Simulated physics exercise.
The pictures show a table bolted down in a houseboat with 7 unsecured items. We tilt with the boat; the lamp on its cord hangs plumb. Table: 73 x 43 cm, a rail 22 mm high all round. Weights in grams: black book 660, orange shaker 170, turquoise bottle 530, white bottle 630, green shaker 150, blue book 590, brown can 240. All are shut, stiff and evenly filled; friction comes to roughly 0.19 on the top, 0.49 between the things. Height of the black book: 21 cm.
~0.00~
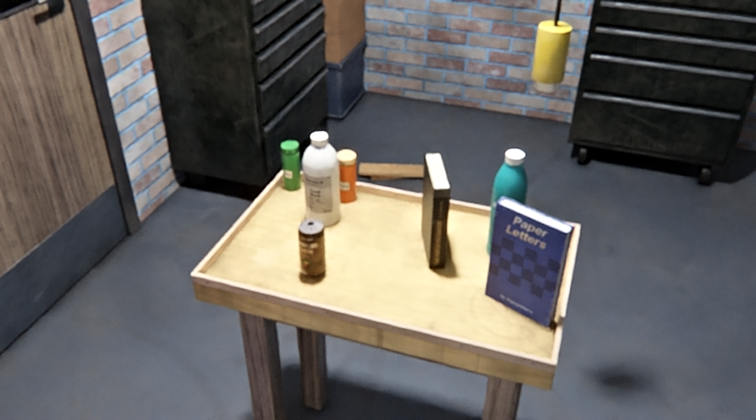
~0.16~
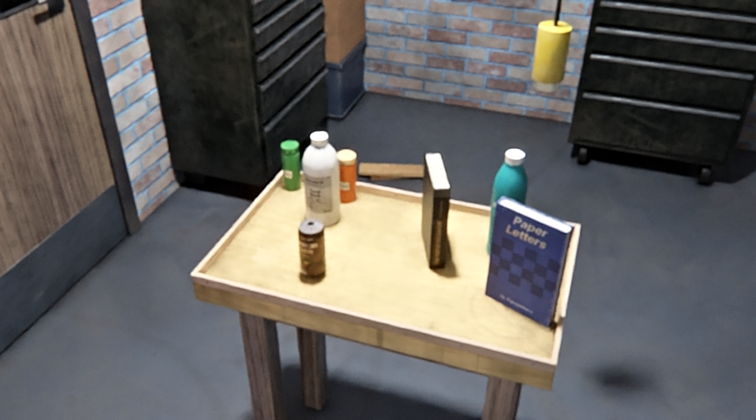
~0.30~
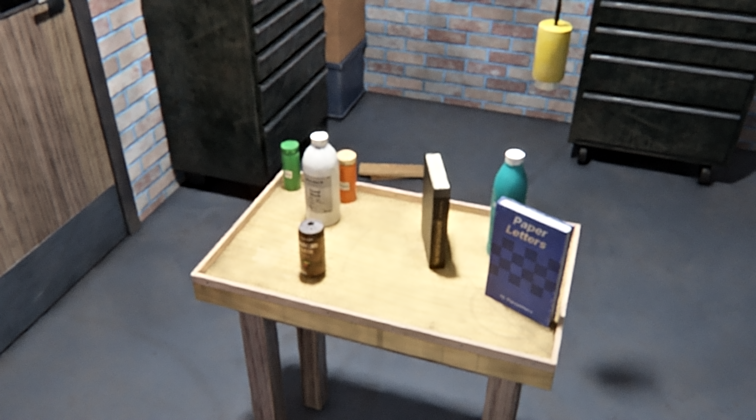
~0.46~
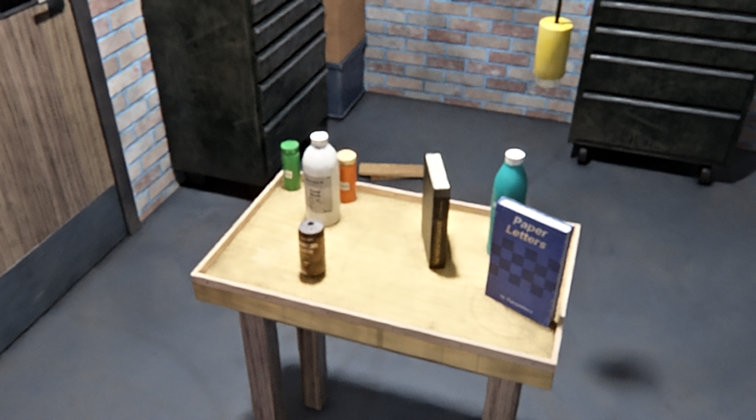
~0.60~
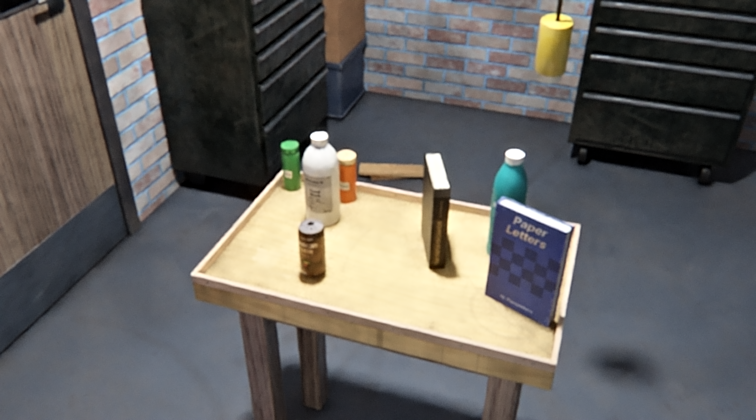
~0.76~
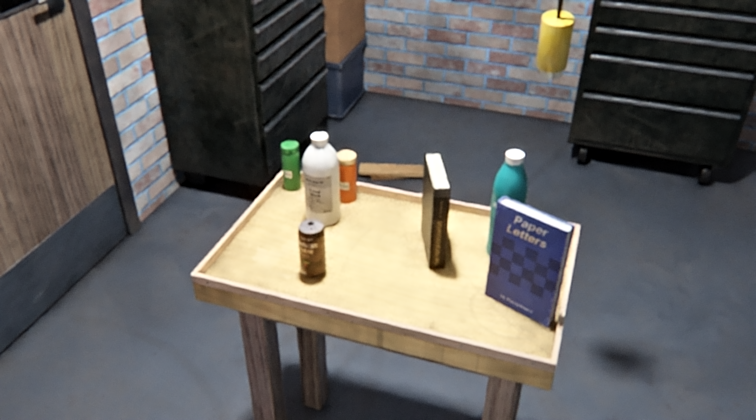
To begin with, a yellow lamp hangs behind a rimmed wooden table holding two upright books, two shakers, a brown can, and white and turquoise bottles. The lamp then drifts very slightly upward and to the right, while everything on the table stays in place throughout.
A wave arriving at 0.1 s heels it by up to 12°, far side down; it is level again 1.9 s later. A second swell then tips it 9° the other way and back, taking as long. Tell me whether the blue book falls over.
The blue book tips over.
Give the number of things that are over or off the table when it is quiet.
In all, 1.
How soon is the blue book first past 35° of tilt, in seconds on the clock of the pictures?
Near 1.1 s.
Around 1.06 s, heel 12°, far side down; blue book tipped 27° against what carries it near (540, 252).
Around 1.16 s, heel 12°, far side down; blue book tipped 64° against what carries it near (548, 255).
Around 1.26 s, heel 11°, far side down; blue book on its side near (549, 255); turquoise bottle shifted 2 cm; black book shifted 2 cm.
Around 1.56 s, heel 5°, far side down; blue book on its side near (549, 255); turquoise bottle shifted 8 cm; black book shifted 2 cm.
Finally (4.4 s), on their side or leaning hard on the table, blue book; not toppled but over 5 cm from the start, turquoise bottle; the other 5 still in place (within 5 cm). In the last view, blue book near (549, 255).
